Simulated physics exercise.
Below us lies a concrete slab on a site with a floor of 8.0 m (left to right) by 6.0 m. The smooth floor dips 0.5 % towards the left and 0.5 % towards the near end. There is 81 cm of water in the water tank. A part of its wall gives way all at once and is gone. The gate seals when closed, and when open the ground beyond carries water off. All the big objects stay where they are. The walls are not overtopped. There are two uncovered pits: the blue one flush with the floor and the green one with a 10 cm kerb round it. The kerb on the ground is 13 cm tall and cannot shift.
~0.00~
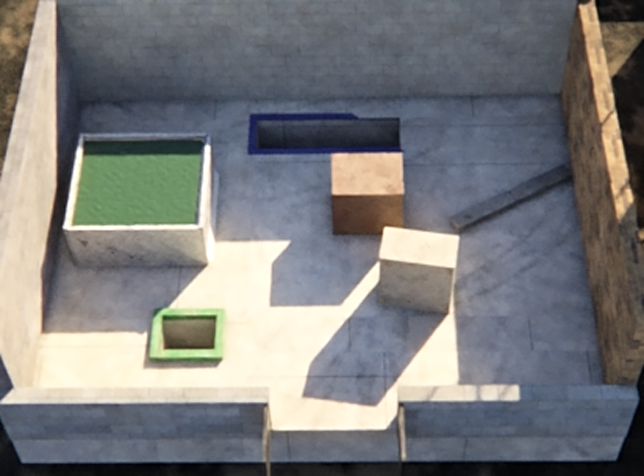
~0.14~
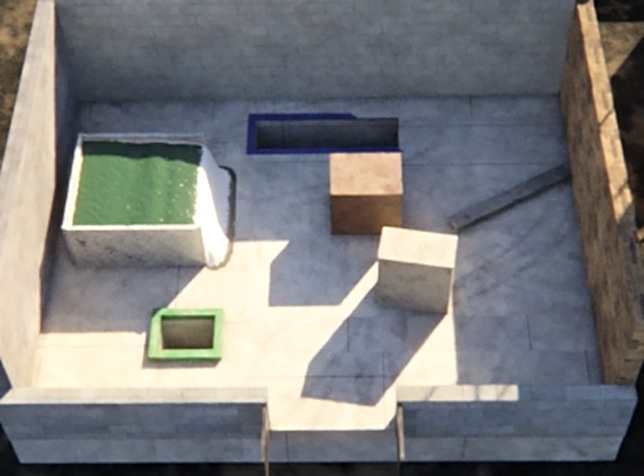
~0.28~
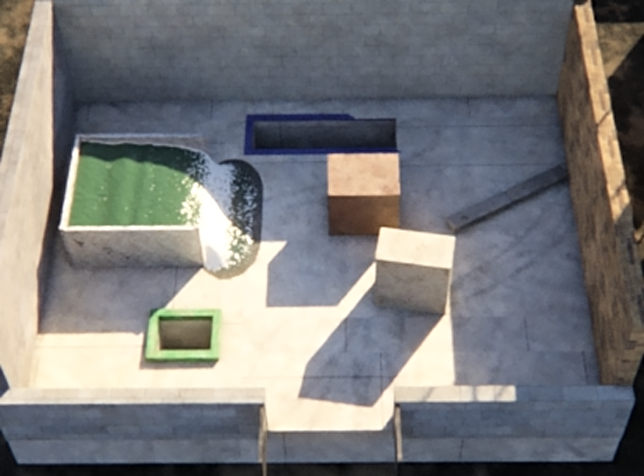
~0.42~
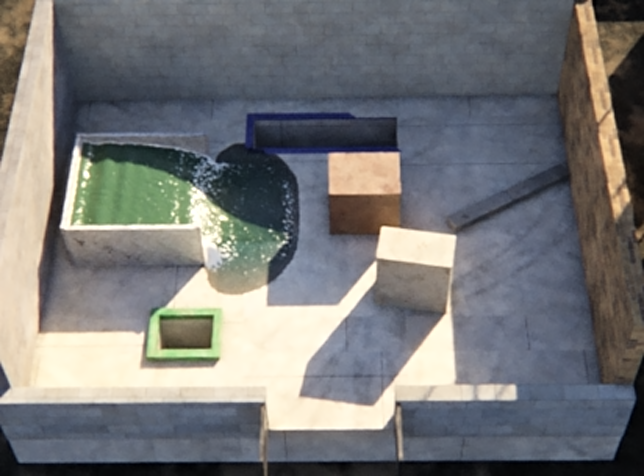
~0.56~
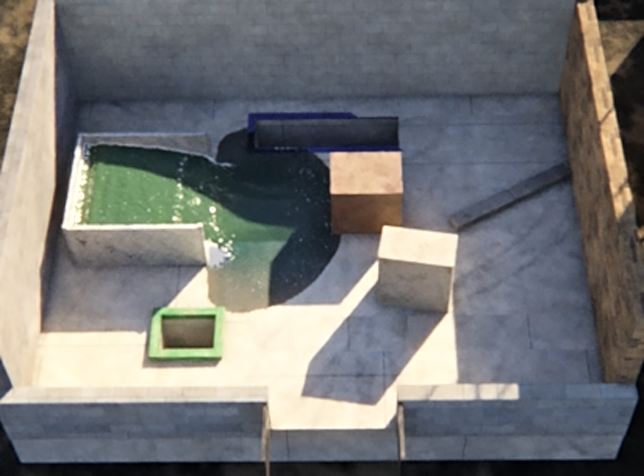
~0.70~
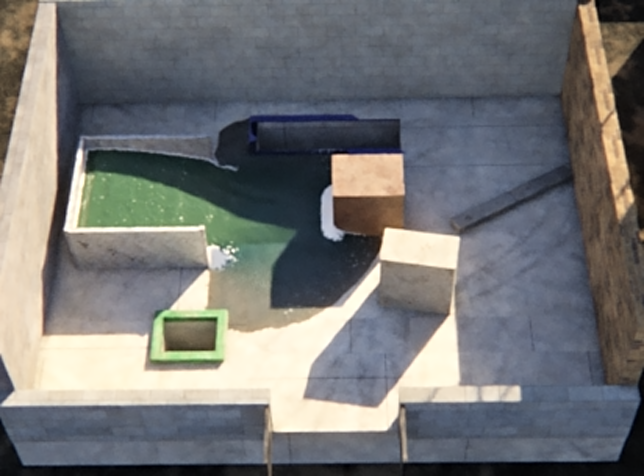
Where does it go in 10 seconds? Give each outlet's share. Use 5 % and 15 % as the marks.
The gate takes more than 15 %; the blue pit takes over 15 %; the green pit takes less than 5 %.
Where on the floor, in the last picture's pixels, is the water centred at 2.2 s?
Around (286, 237).
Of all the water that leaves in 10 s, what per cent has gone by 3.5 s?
Some 55 per cent by then.
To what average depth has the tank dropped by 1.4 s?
About 36 cm.
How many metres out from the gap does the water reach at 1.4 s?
About 5.0 m.
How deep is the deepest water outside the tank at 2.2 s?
Roughly 34 cm.
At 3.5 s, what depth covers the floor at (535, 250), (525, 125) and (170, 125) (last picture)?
In that order: 3, 7 and 0 cm.
After 1.4 s water covers 30 % of the floor and is deepest (49 cm) near (329, 220); gone so far, the gate 0 %, the blue pit 5 %, the green pit 0 %.
After 2.2 s water covers 50 % of the floor and is deepest (34 cm) near (329, 220); gone so far, the gate 0 %, the blue pit 14 %, the green pit 0 %.
After 3.5 s water covers 55 % of the floor and is deepest (21 cm) near (605, 412); gone so far, the gate 7 %, the blue pit 24 %, the green pit 0 %.
After 6.0 s water covers 65 % of the floor and is deepest (10 cm) near (452, 305); gone so far, the gate 15 %, the blue pit 31 %, the green pit 0 %.
After 10.0 s water covers 70 % of the floor and is deepest (6 cm) near (277, 415); gone so far, the gate 21 %, the blue pit 38 %, the green pit 0 %.
